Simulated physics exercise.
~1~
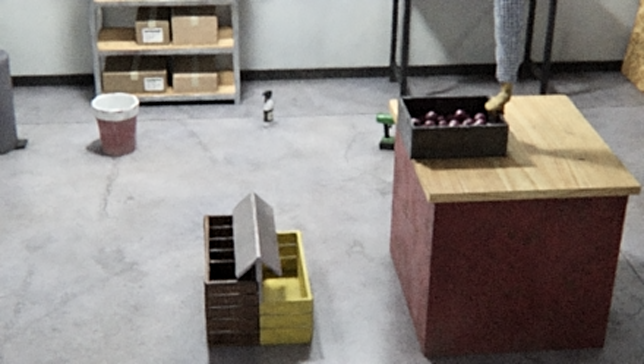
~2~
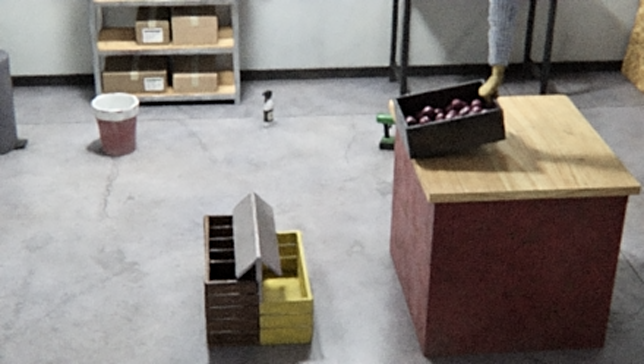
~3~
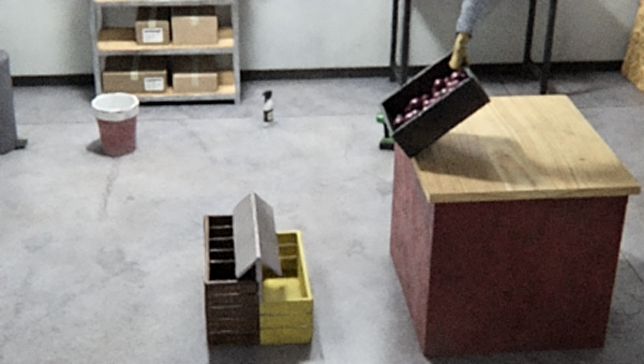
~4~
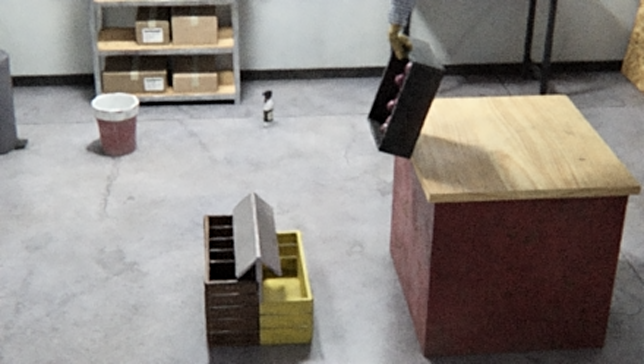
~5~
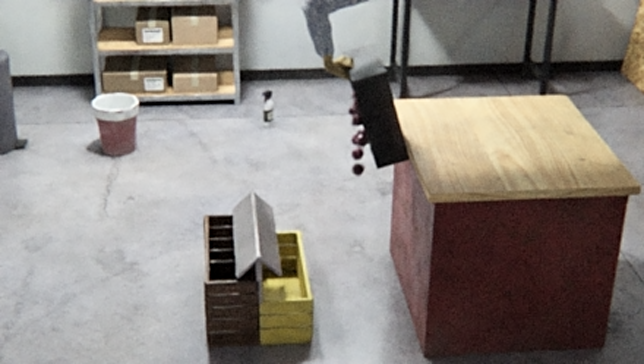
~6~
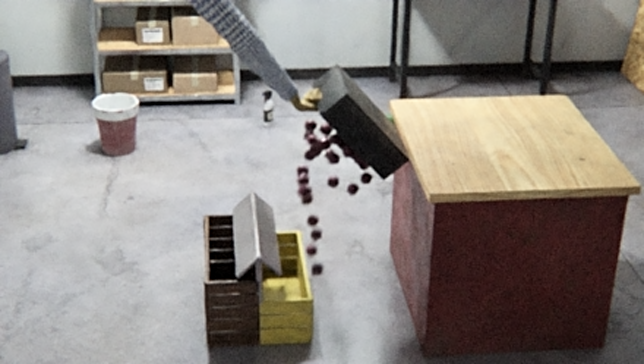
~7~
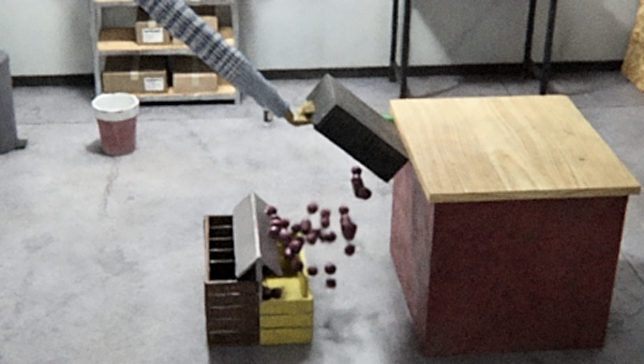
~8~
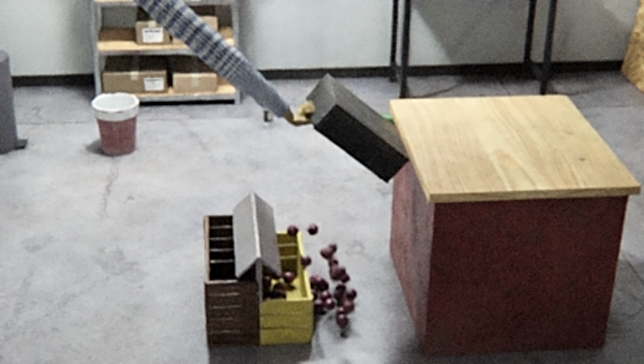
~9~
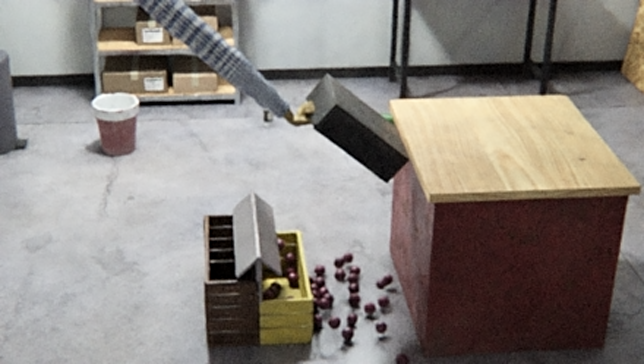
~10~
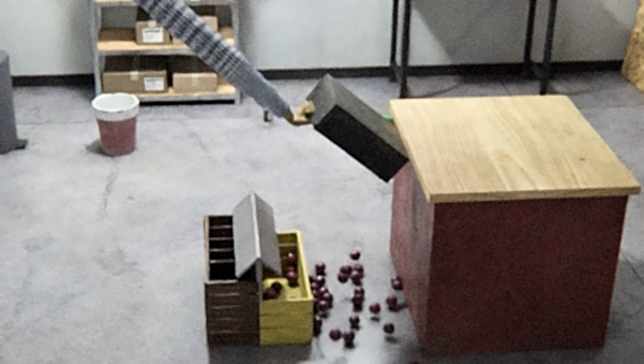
A black crate of red onions on a wooden-topped bench was tipped over the left edge by a robotic-looking arm, spilling them toward two open boxes below; some landed in the yellow one, but most ended up scattered on the floor beside the bench.
